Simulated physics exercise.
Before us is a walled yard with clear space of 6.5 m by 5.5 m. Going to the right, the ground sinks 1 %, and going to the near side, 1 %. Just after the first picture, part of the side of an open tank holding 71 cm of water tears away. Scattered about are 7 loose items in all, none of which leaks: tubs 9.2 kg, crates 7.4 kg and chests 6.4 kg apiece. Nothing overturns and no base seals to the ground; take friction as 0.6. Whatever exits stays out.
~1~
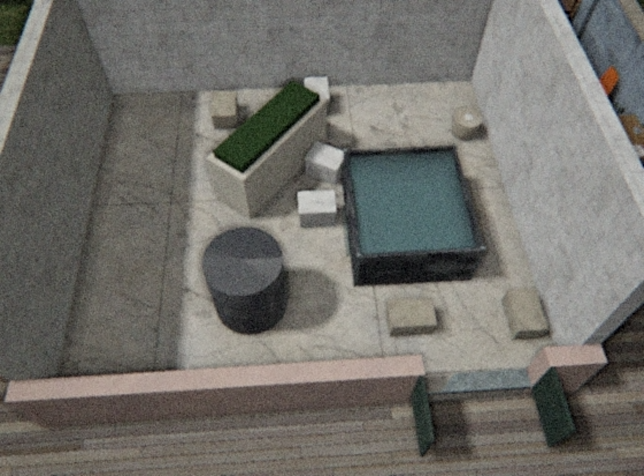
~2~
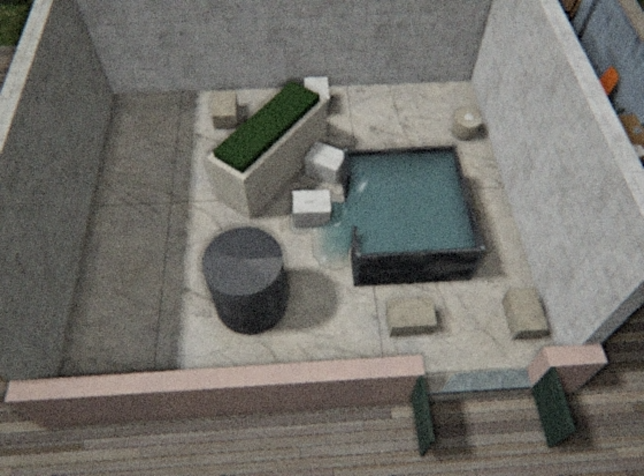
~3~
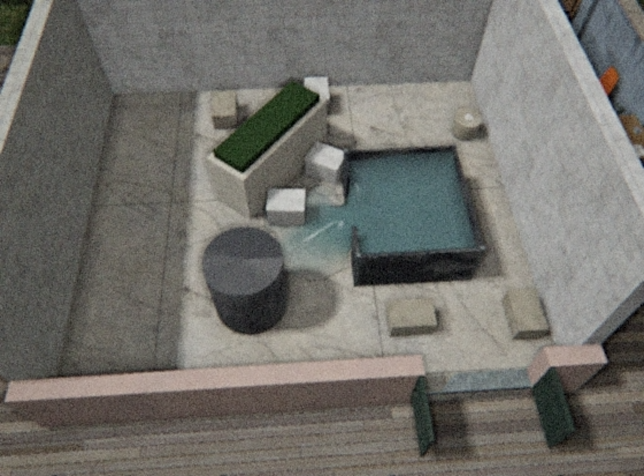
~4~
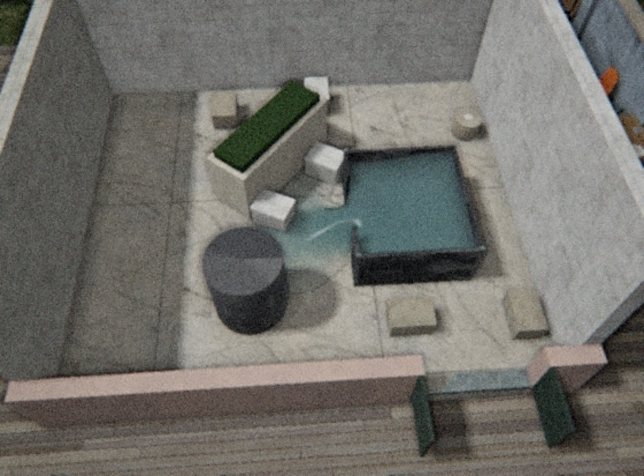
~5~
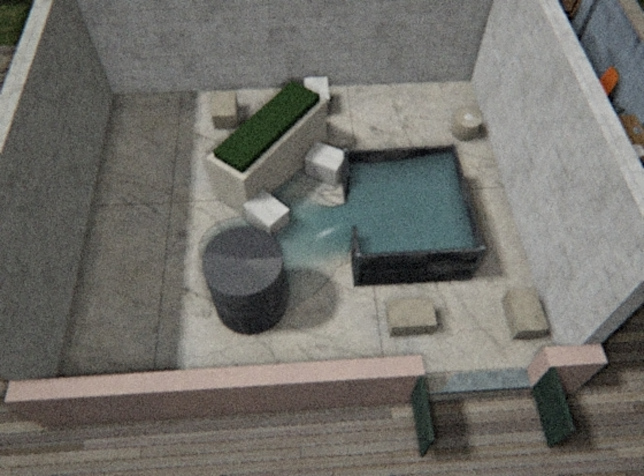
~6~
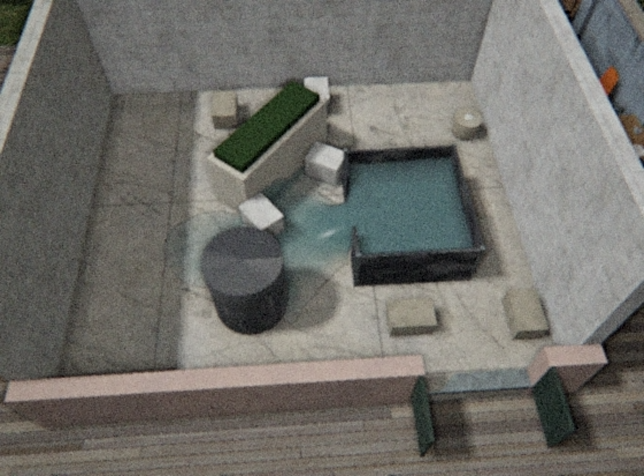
Water pours through a gap in the left side of a dark-rimmed square tank and spreads leftward over the pale floor of a grey-walled yard, seen from above by a still camera. It pushes a white box left towards a dark grey cylinder, the box turning slightly as it goes. A cream planter topped with green, another white box and tan blocks stay put around them.
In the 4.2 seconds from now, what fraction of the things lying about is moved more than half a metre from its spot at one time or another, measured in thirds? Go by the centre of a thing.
Lowest of the three bands.
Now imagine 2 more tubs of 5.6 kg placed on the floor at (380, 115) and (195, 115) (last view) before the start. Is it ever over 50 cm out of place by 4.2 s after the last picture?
In that order: Under, under.
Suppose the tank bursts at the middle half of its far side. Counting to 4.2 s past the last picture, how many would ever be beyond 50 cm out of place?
Result: 4 of them.
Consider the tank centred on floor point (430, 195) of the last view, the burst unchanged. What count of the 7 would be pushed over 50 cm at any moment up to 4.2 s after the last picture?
In that case 3 of them.
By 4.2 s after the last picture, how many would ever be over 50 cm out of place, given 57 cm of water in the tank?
Then the count would be 2.
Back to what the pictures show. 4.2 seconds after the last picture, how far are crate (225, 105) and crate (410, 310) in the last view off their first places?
Net shifts, in order: 10 cm and 20 cm.
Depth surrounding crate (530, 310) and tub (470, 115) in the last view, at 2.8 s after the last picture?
Depth approx. 1 cm / 2 cm.
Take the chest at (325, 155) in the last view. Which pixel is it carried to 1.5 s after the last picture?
It ends up close to (385, 137).
Then, 0.4 s after the last picture 1 of 7 are over 50 cm from their spots; 1 afloat.
Then, 1.5 s after the last picture 2 of 7 are over 50 cm from their spots; 1 afloat.
Then, 2.8 s after the last picture 2 of 7 are over 50 cm from their spots; 1 afloat.
Then, 4.2 s after the last picture 2 of 7 are over 50 cm from their spots, and 2 have been at some point; 2 afloat.
